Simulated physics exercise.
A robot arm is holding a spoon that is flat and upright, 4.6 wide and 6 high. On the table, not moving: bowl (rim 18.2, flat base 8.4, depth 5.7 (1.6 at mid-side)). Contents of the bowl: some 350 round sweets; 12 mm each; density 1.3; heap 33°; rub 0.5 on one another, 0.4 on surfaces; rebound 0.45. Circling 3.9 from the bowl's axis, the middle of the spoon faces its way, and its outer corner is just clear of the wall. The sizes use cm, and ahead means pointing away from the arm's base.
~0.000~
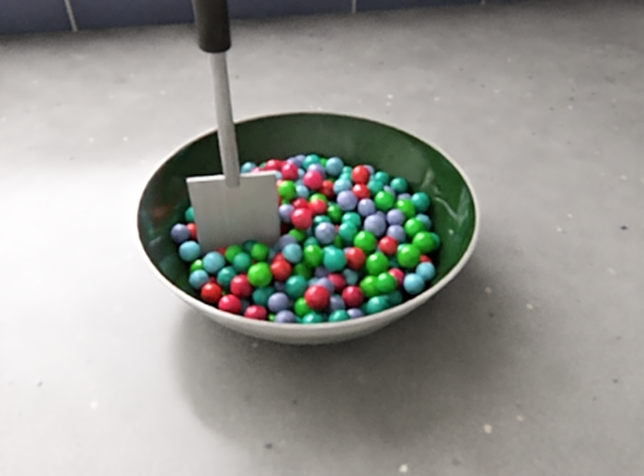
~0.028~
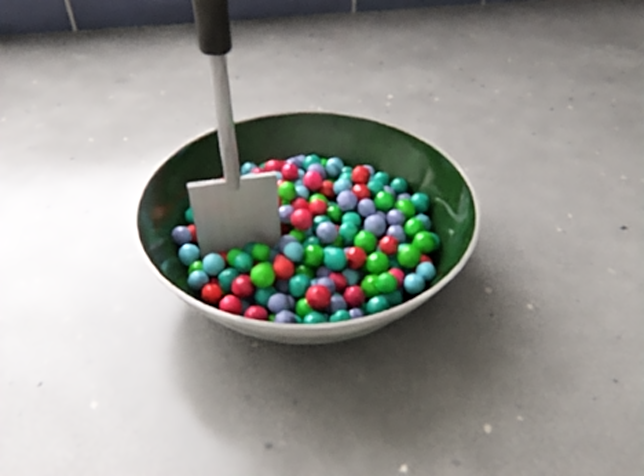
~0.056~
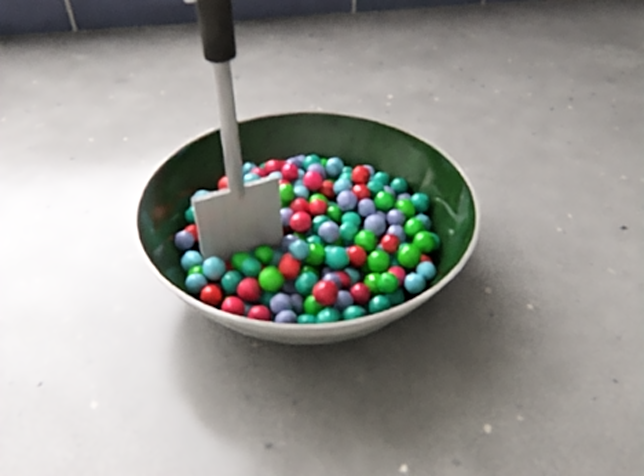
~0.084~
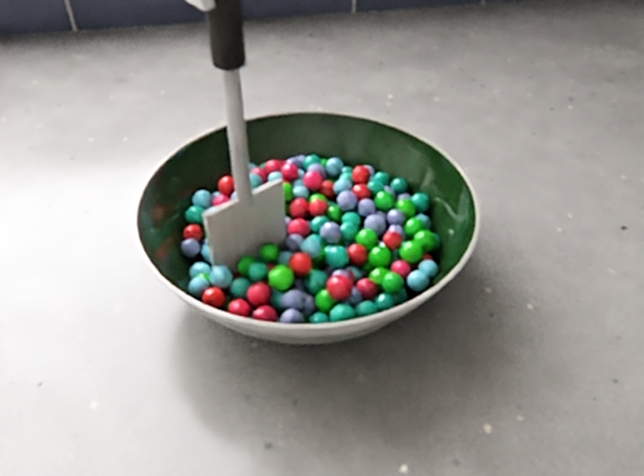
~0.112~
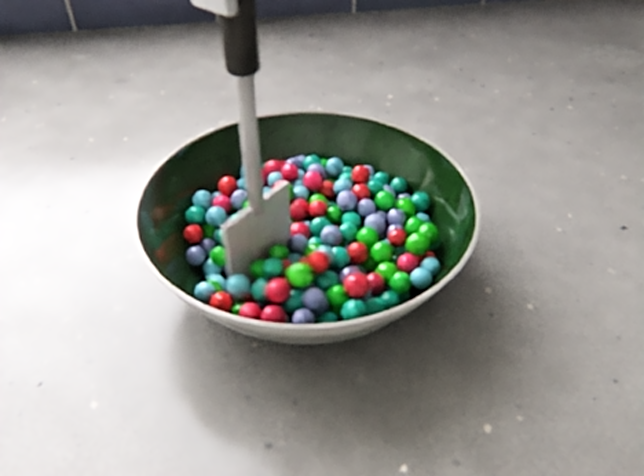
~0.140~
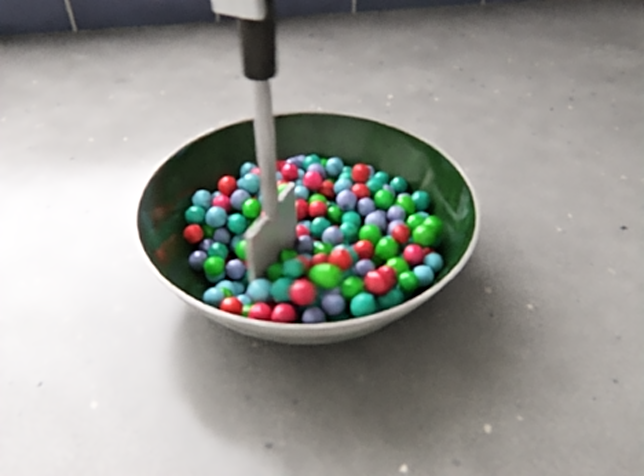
A flat-bladed tool with a black and grey handle starts at the left side of a green bowl of small red, green, blue and purple balls. It sweeps toward the front, its blade turning edge-on and pushing nearby balls along, while the bowl stays still on the grey surface.
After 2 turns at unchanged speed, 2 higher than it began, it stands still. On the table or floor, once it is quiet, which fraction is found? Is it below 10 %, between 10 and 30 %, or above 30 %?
Between 10 and 30 %.
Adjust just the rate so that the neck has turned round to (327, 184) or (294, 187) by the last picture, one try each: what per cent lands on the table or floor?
Near 35 per cent for the first, near 25 per cent for the second.
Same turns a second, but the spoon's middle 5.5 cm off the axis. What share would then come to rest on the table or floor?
It would be near 10 per cent.
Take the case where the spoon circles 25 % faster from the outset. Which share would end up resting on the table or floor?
About 25 percent, I'd say.
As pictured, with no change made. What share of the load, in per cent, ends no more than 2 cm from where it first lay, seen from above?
Around 10 in a hundred.
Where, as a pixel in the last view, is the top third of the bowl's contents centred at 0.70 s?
Roughly at (216, 205).
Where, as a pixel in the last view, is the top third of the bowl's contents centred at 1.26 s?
About (346, 180).
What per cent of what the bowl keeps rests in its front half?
About 50 %.
After 0.70 s, 318° round, highest piece 8 above the table; 312 in the bowl, 33 on the table or floor, 4 in flight or on the tool.
After 1.26 s, 220° round, highest piece 8 above the table; 298 in the bowl, 50 on the table or floor, 1 in flight or on the tool.
After 1.74 s, 0° round, highest piece 6 above the table; 297 in the bowl, 52 on the table or floor.
After 2.44 s, 0° round, highest piece 6 above the table; 297 in the bowl, 52 on the table or floor.
At rest, 297 in the bowl, 52 on the table or floor. That is 15 % on the table or floor.
